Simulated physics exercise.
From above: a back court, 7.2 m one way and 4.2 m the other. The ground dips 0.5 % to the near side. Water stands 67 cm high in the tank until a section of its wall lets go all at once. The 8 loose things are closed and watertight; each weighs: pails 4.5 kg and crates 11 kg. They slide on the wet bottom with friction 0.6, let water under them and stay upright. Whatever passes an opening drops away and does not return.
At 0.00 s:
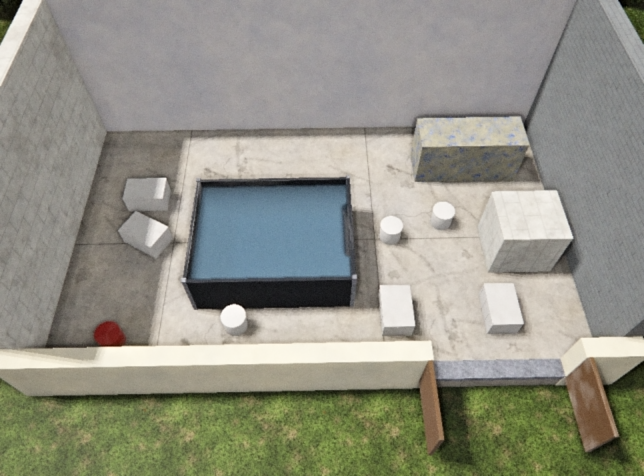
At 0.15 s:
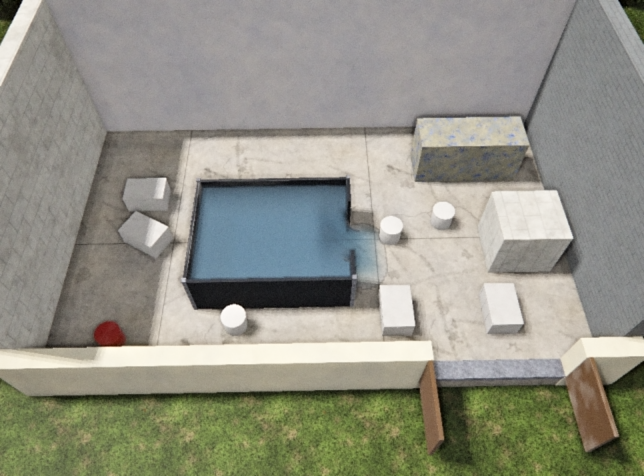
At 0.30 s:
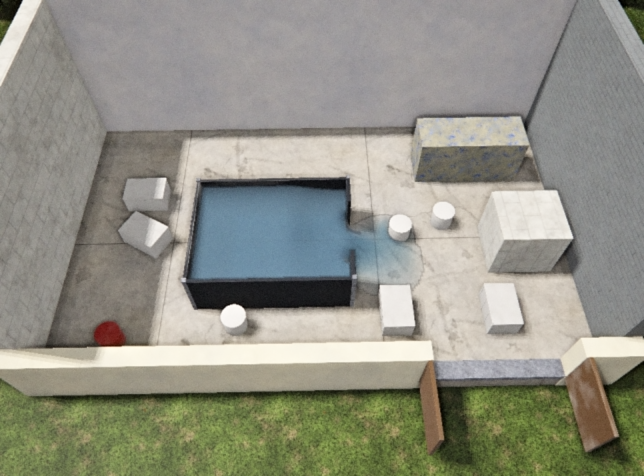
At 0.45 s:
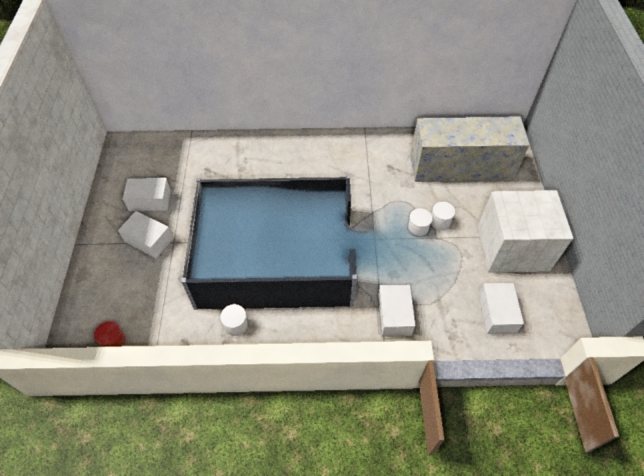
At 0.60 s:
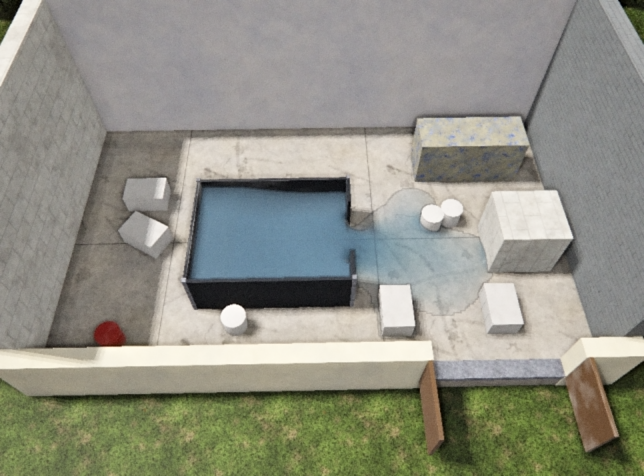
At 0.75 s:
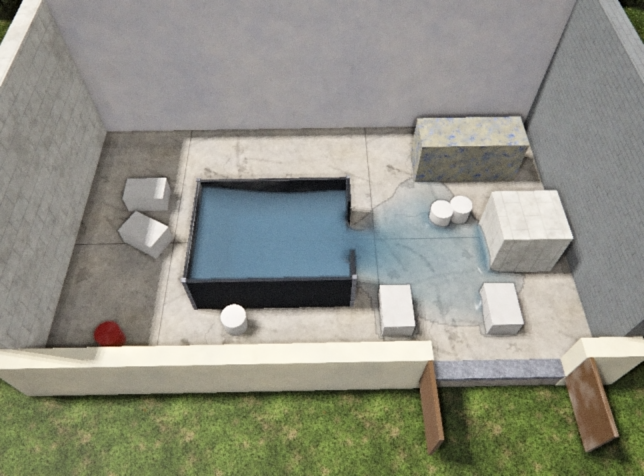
Water pours through a gap in the right side of a dark-walled pool and spreads across the paved court, pushing one white cylinder rightward to another, then shifting both slightly right, while the red object stays still.
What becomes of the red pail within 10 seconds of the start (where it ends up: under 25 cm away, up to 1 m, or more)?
The red pail stays put.
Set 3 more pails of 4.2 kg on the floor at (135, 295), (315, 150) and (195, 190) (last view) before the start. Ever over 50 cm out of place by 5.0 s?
In turn: Under, less, under.
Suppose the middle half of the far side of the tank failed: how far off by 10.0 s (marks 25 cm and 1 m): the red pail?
Then the red pail ends far away.
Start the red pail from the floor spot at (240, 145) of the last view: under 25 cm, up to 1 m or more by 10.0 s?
It moves a short way.
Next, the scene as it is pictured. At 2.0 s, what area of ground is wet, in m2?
About 13 m2.
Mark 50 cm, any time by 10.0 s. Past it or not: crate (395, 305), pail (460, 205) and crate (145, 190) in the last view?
In that order: Short of it, past it, less.
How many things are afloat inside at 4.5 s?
At that moment 2.
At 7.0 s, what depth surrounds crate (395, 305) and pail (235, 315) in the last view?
Roughly 2 and 0 cm.
After 2.0 s the red pail is near (107, 333), 0.0 m from its start, aground; 0 of 8 are out; 3 afloat.
After 4.5 s the red pail is near (107, 333), 0.0 m from its start, aground; 1 of 8 are out; 2 afloat.
After 7.0 s the red pail is near (107, 333), 0.0 m from its start, aground; 1 of 8 are out; 2 afloat.
After 10.0 s the red pail is near (107, 333), 0.0 m from its start, aground; 1 of 8 are out; 1 afloat.
